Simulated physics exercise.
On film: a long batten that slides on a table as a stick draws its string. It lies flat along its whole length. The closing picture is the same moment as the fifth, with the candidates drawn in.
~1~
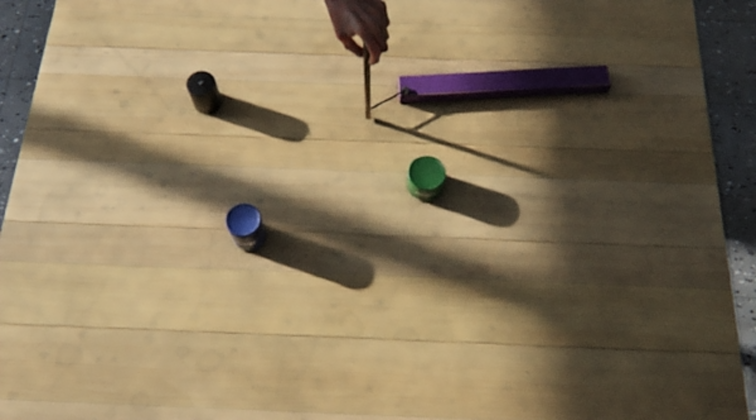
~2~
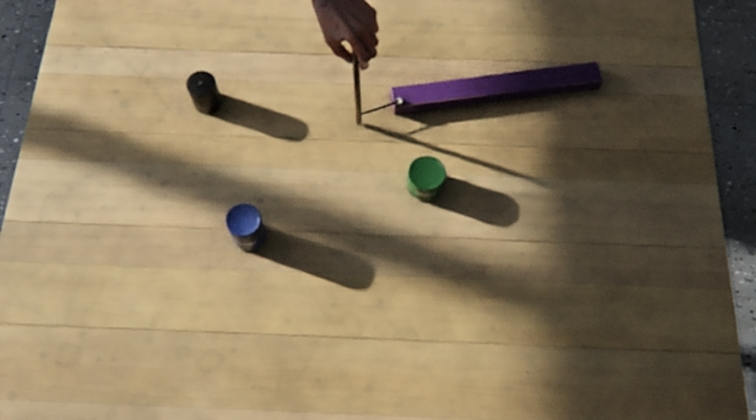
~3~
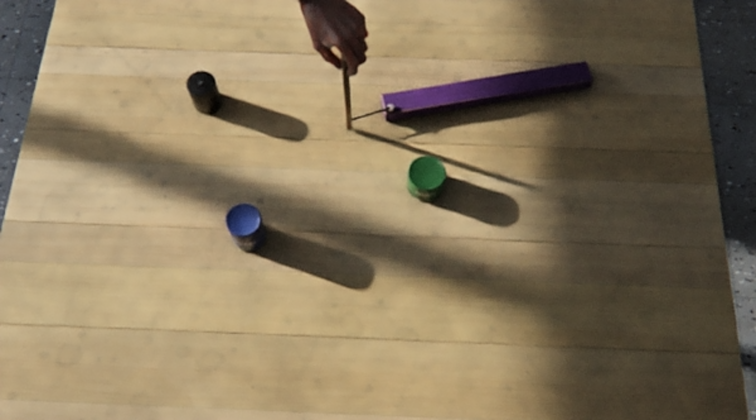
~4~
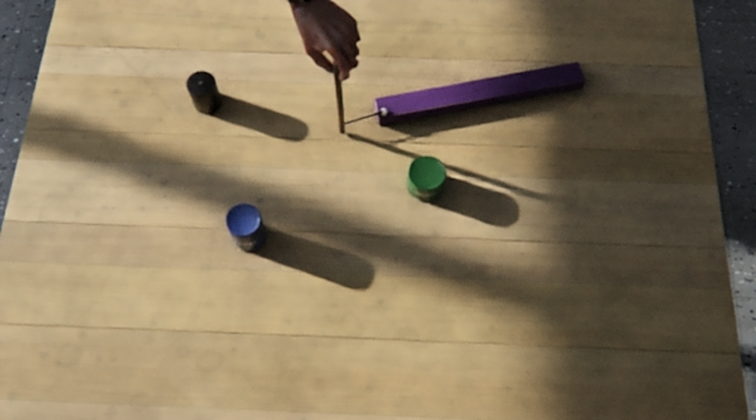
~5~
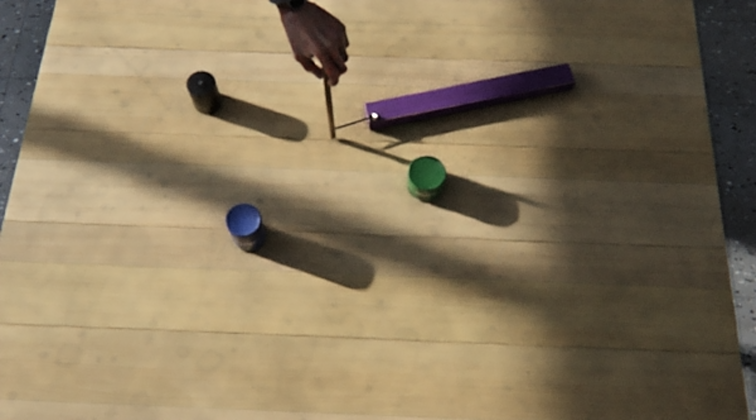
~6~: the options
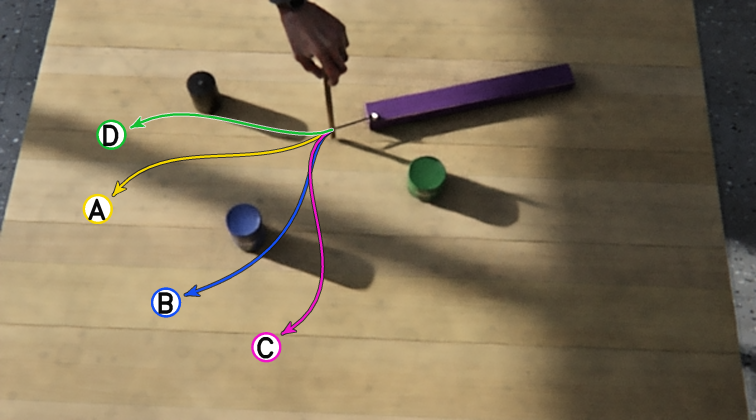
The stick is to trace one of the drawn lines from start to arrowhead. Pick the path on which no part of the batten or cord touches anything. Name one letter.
Only A misses them all.
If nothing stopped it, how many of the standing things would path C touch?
One.
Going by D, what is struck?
The black candle.
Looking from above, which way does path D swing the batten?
It turns clockwise.
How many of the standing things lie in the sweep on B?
One.
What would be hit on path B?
It meets the blue jar.
On the marked copy, A from (332, 130) via (215, 156) to (113, 195); B from (332, 130) via (283, 232) to (186, 295); C from (332, 130) via (319, 234) to (282, 334); D from (332, 130) via (226, 120) to (131, 127).
With A. Early on, foot of the stick (255, 155), middle of the batten (396, 115).
Further on, foot of the stick (169, 162), middle of the batten (315, 132).
At the end, foot of the stick (109, 203), middle of the batten (254, 151); nothing has been touched.
As for the rest, B meets the blue jar; C meets the green tub; D meets the black candle.
